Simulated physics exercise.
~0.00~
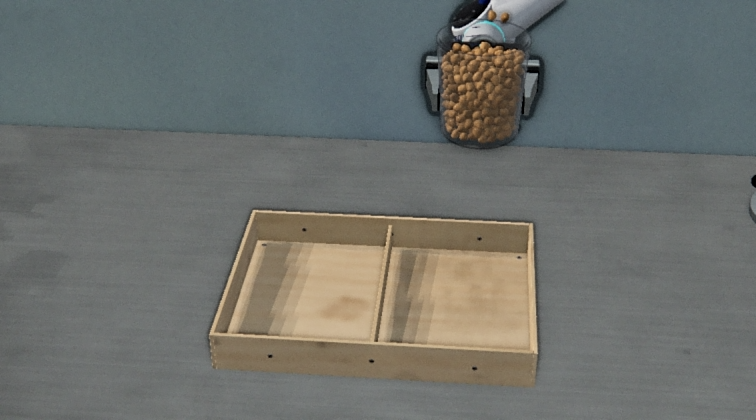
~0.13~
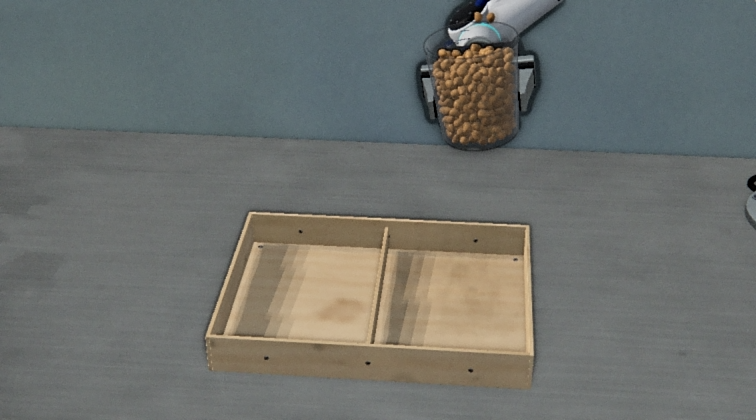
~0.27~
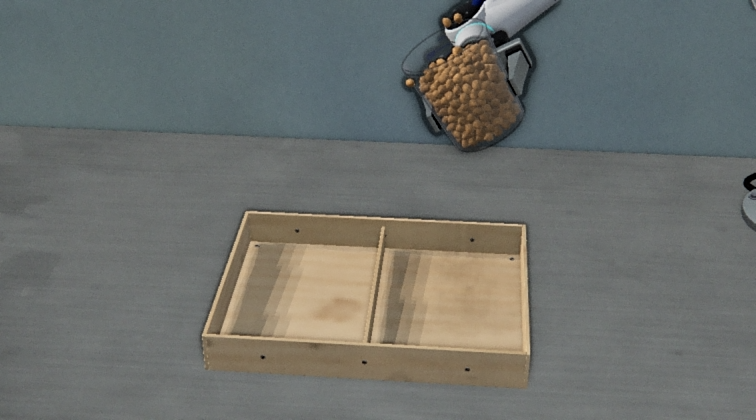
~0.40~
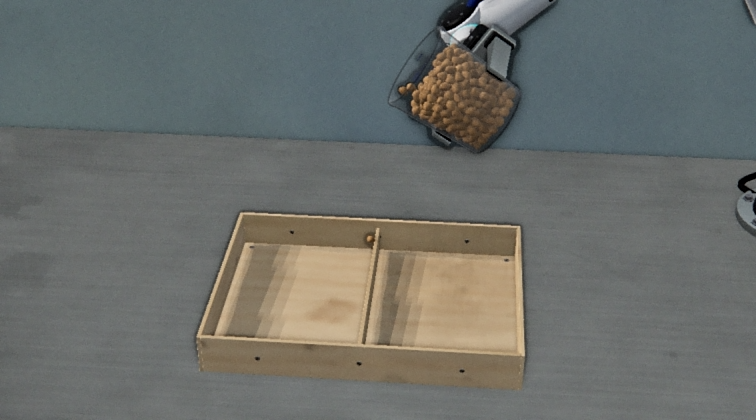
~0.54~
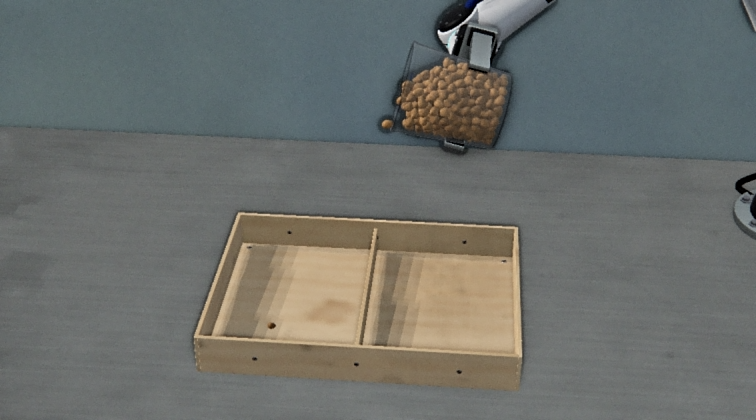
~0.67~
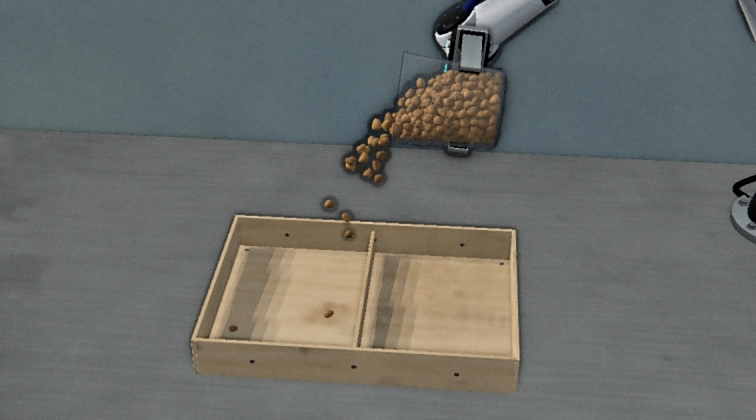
A robot tilts a clear beaker leftward, and brown beans pour toward a divided wooden tray.
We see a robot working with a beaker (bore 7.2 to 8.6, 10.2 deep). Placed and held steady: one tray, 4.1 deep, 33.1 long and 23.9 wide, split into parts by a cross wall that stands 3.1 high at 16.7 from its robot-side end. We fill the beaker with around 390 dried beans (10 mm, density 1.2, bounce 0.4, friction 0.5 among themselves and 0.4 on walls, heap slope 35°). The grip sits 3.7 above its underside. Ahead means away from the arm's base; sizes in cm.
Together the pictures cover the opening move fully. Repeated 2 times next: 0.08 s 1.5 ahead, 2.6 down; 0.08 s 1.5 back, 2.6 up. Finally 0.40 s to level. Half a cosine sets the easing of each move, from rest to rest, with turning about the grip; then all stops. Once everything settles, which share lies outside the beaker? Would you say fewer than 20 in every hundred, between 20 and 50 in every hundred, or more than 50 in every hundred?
Between 20 and 50 in every hundred.
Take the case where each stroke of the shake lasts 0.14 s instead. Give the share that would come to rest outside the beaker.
About 20 per cent in that case.
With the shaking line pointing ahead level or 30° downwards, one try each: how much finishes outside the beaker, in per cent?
Estimates, in order: 75 % then 50 %.
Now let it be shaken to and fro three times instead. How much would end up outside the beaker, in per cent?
I'd expect close to 40 per cent then.
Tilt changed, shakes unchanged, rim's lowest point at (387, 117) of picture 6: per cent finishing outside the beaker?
Close to 10 in a hundred.
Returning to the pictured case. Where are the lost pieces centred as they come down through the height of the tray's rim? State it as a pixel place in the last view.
Look at roughly (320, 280) in the last picture.
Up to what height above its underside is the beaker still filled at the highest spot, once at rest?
It reaches close to 8.5 cm in the end.
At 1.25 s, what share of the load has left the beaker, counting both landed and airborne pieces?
Close to 30 per cent of the load is out.
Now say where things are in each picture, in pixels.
Beaker middle at (482, 87), level; upper third of the load around (483, 69), from x 445 to 520, top at y 15; 392 in the beaker, in the first frame.
Beaker middle at (476, 89), tilted 8° forward; upper third of the load around (478, 71), from x 435 to 510, top at y 15, in the second frame.
Beaker middle at (468, 89), tilted 29° forward; upper third of the load around (470, 71), from x 410 to 515, top at y 20; 391 in the beaker, 1 in flight or on a rim, in the third frame.
Beaker middle at (458, 94), tilted 56° forward; upper third of the load around (457, 77), from x 370 to 510, top at y 50; 391 in the beaker, 1 in flight or on a rim, in the fourth frame.
Beaker middle at (453, 99), tilted 77° forward; upper third of the load around (459, 84), from x 270 to 505, top at y 65; 391 in the beaker, 1 in the far-side part, in the fifth frame.
Beaker middle at (451, 104), tilted 85° forward; upper third of the load around (467, 92), from x 235 to 500, top at y 75; 374 in the beaker, 2 in the far-side part, 16 in flight or on a rim, in the sixth frame.
By 0.96 s, tilted 85° forward, highest piece 28 above the table; 315 in the beaker, 32 in the far-side part, 2 in the robot-side part, 43 in flight or on a rim.
By 1.25 s, tilted 24° forward, highest piece 32 above the table; 267 in the beaker, 113 in the far-side part, 6 in the robot-side part, 1 on the table or floor, 5 in flight or on a rim.
By 1.59 s, level, highest piece 32 above the table; 267 in the beaker, 117 in the far-side part, 6 in the robot-side part, 2 on the table or floor.
By 2.64 s, level, highest piece 32 above the table; 267 in the beaker, 117 in the far-side part, 6 in the robot-side part, 2 on the table or floor.
Final count, 267 in the beaker, 117 in the far-side part, 6 in the robot-side part, 2 on the table or floor. That is 32 % outside the beaker.
